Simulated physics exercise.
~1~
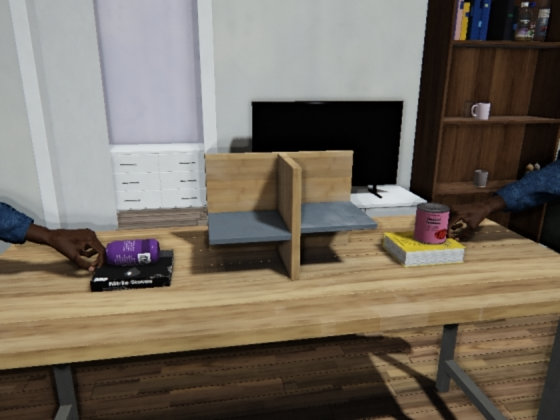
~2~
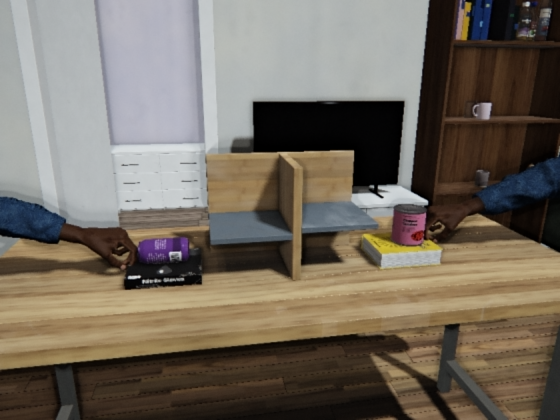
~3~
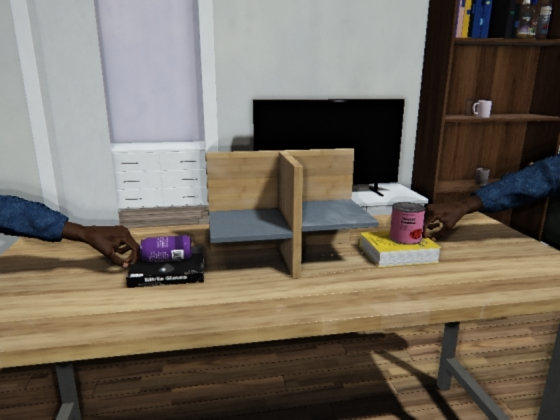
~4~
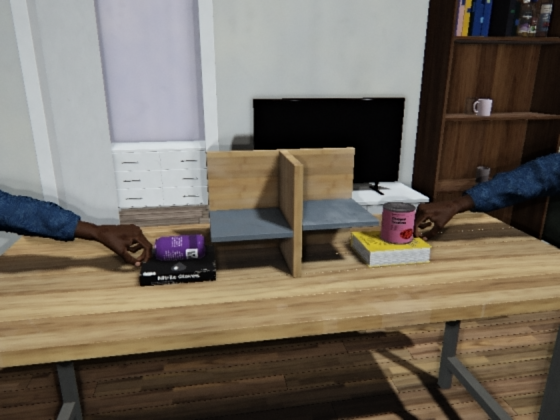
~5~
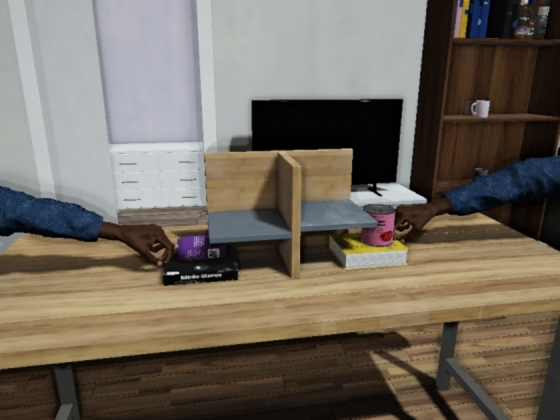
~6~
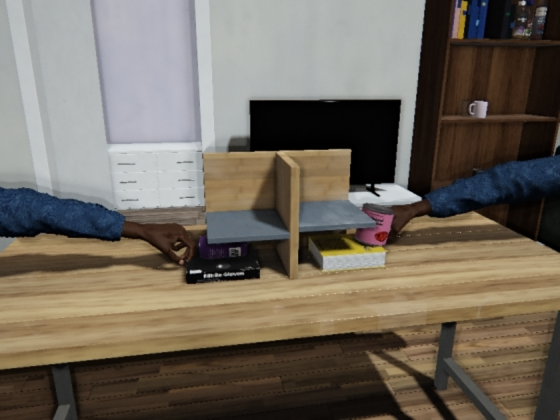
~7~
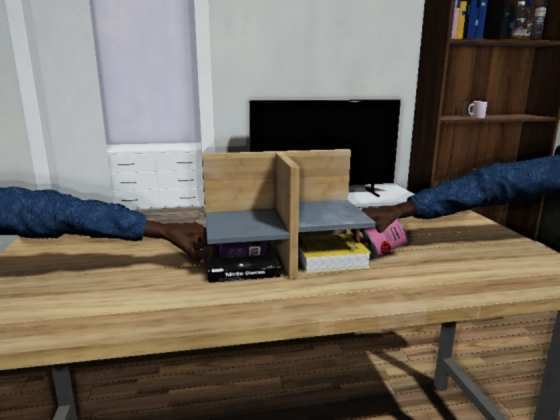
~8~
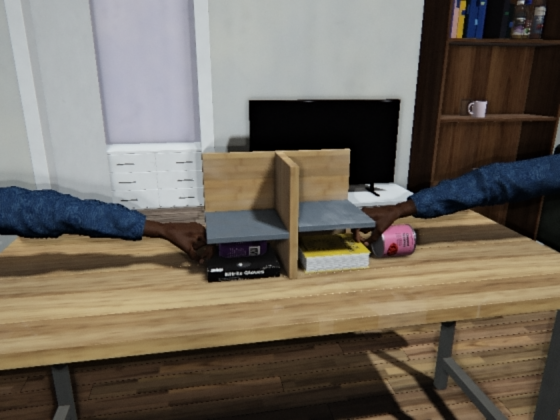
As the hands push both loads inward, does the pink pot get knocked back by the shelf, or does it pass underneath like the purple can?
The pink pot is knocked back by the shelf and ends up on its side on the table. The purple can, lying on its side, passes below the shelf.
